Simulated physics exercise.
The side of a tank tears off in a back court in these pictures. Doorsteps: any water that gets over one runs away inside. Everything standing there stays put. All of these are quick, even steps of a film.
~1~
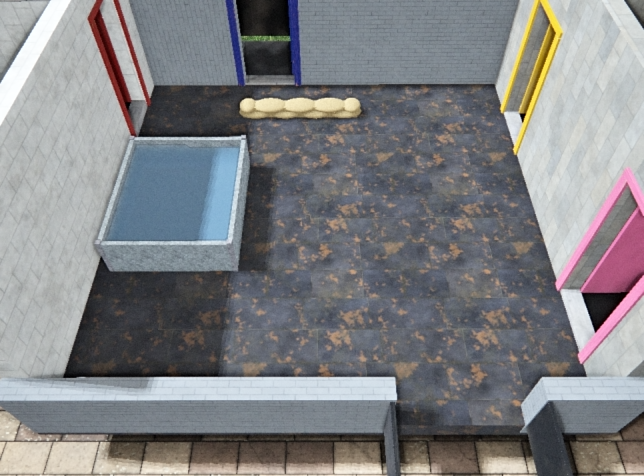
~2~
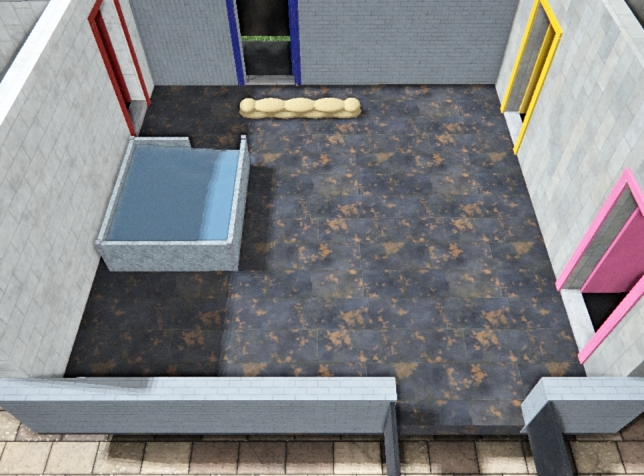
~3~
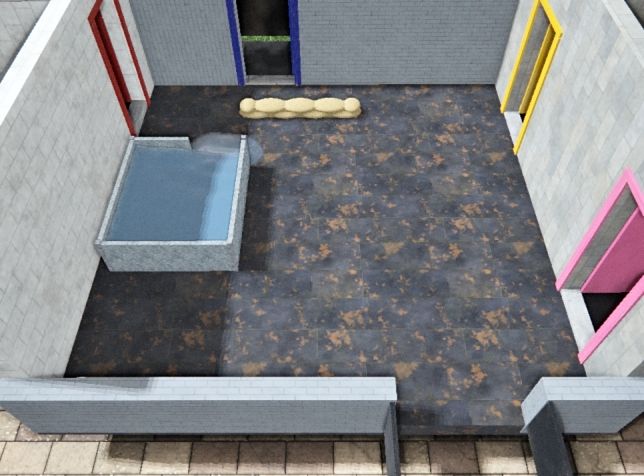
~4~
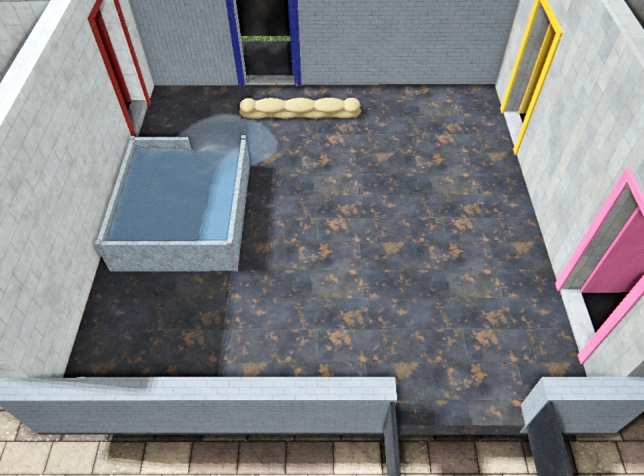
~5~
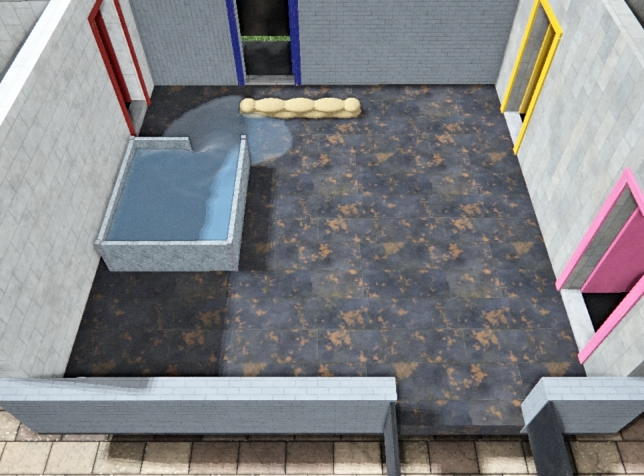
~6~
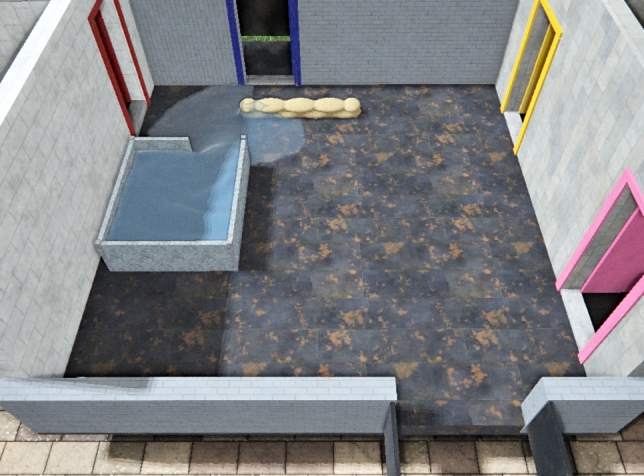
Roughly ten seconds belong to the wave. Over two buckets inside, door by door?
In order: Yellow door: More than two buckets. Red door: No more than two buckets. Pink door: No more than two buckets. Blue door: More than two buckets.
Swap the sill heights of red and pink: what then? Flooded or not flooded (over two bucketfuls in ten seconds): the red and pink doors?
One at a time: Red exceeds it, and pink admits less.
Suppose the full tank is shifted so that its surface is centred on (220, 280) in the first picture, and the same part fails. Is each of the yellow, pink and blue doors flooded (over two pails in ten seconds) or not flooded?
One by one: Yellow door passes that mark; pink door holds; blue door lets less in.
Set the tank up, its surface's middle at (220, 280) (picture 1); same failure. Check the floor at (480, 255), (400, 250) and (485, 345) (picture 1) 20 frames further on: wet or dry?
As listed: Untouched, untouched, untouched.
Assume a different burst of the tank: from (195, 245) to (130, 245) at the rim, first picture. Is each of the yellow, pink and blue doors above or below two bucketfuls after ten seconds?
Lab note - yellow door: Short of the mark; pink door: Above the mark; blue door: Short of the mark.
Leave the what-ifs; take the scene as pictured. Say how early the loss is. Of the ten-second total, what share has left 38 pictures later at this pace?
Close to 45 out of every hundred.
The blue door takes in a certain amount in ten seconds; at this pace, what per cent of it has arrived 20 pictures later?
Estimate: Roughly 40 %.
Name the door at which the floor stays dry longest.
Result: The pink one.
A moment on, water covers 15 % of the floor; the yellow door not reached, the red door wet at the sill, nothing in, the pink door not reached, the blue door under two buckets in.
Next, water covers 25 % of the floor; the yellow door not reached, the red door wet at the sill, nothing in, the pink door not reached, the blue door under two buckets in.
Then, water covers 40 % of the floor; the yellow door under two buckets in, the red door wet at the sill, nothing in, the pink door not reached, the blue door under two buckets in.
Later, water covers 55 % of the floor; the yellow door over two buckets in, the red door wet at the sill, nothing in, the pink door wet at the sill, nothing in, the blue door over two buckets in.
In the end, water covers 75 % of the floor; the yellow door over two buckets in, the red door wet at the sill, nothing in, the pink door wet at the sill, nothing in, the blue door over two buckets in.
